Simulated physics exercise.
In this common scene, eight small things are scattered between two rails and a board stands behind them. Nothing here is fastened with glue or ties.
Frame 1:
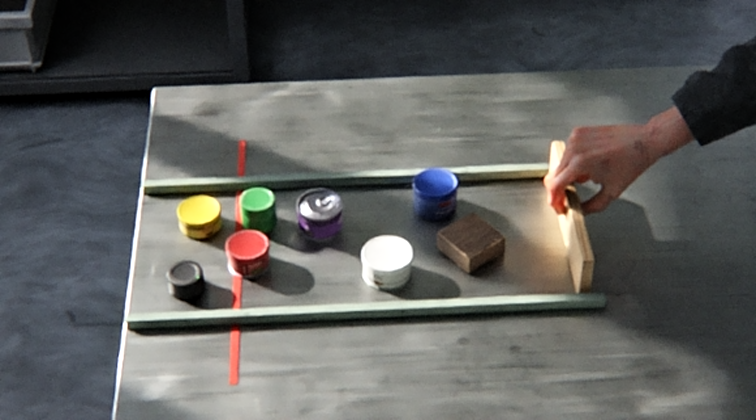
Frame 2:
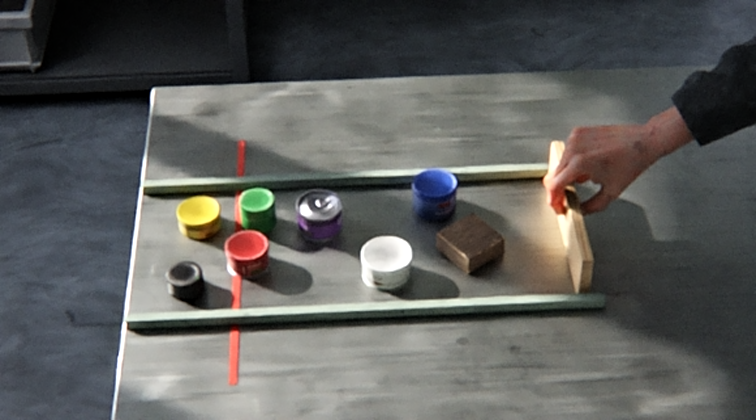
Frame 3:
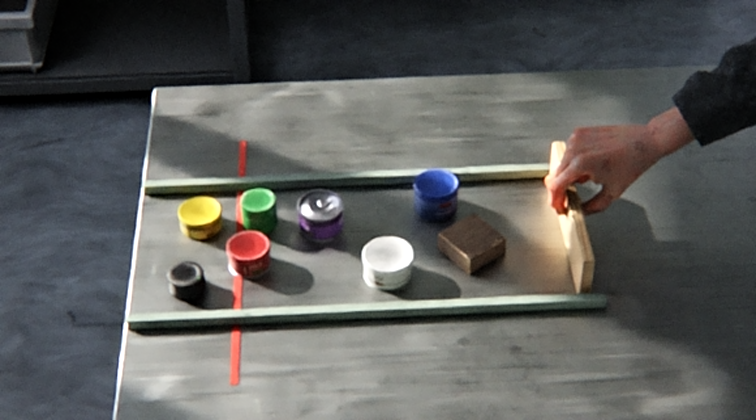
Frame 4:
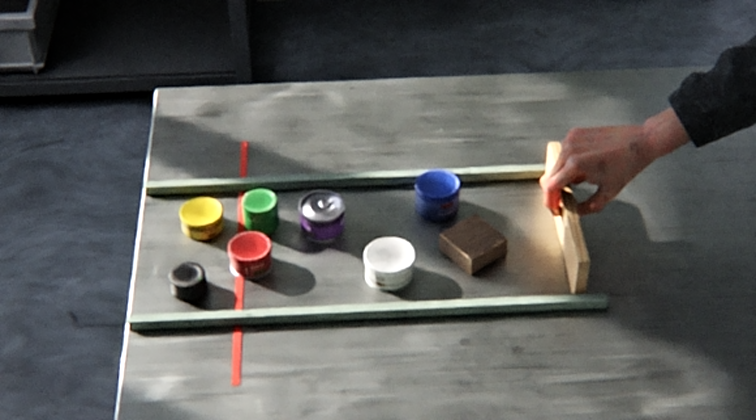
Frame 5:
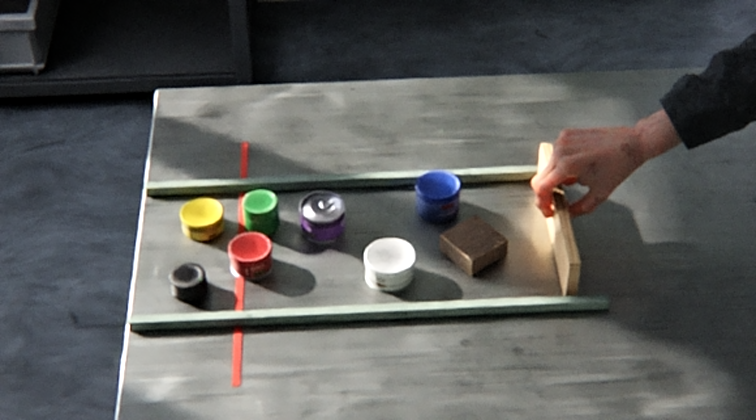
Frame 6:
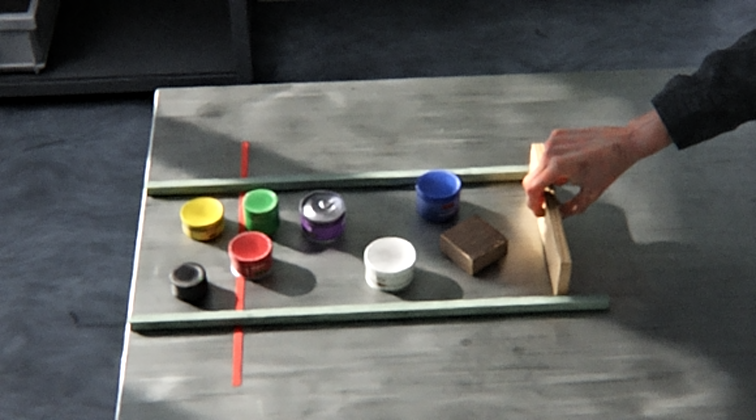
A grey tabletop in a sunlit, shadow-streaked room is seen from above at an angle, with a dark floor beyond its far edge. Between two green rails sit yellow, green, red, black, purple, white and blue pots and a brown wooden block, with a red line crossing at left. At right a dark-sleeved hand holds an upright pale board, first still, then sliding it slightly left while the other things stay put.
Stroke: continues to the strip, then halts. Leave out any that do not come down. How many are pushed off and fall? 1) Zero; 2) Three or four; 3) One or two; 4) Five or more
One or two.
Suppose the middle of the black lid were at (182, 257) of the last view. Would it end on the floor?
It goes down.
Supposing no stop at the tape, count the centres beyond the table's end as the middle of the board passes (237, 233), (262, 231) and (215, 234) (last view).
Going through the three positions, you'd get 2, 1 and 2.
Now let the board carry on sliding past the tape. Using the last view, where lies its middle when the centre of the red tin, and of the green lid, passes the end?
(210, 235) and (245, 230), roughly.
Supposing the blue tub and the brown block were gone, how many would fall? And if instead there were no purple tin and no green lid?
Counts - first: 0; second: 0.
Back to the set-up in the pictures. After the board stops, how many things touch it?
Contact count: 3.
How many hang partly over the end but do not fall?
The total comes out at 1.
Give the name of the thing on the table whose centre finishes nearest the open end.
Foremost: The green lid.
Early on, none off yet; black lid at rest near (189, 282); yellow tub at rest near (203, 219); red tin at rest near (252, 256).
A while later, none off yet; black lid at rest near (189, 282); yellow tub travelled about its own width near (152, 220); red tin travelled about its own width near (223, 258).
Finally, the number that fall off is one or two; lost, yellow tub.
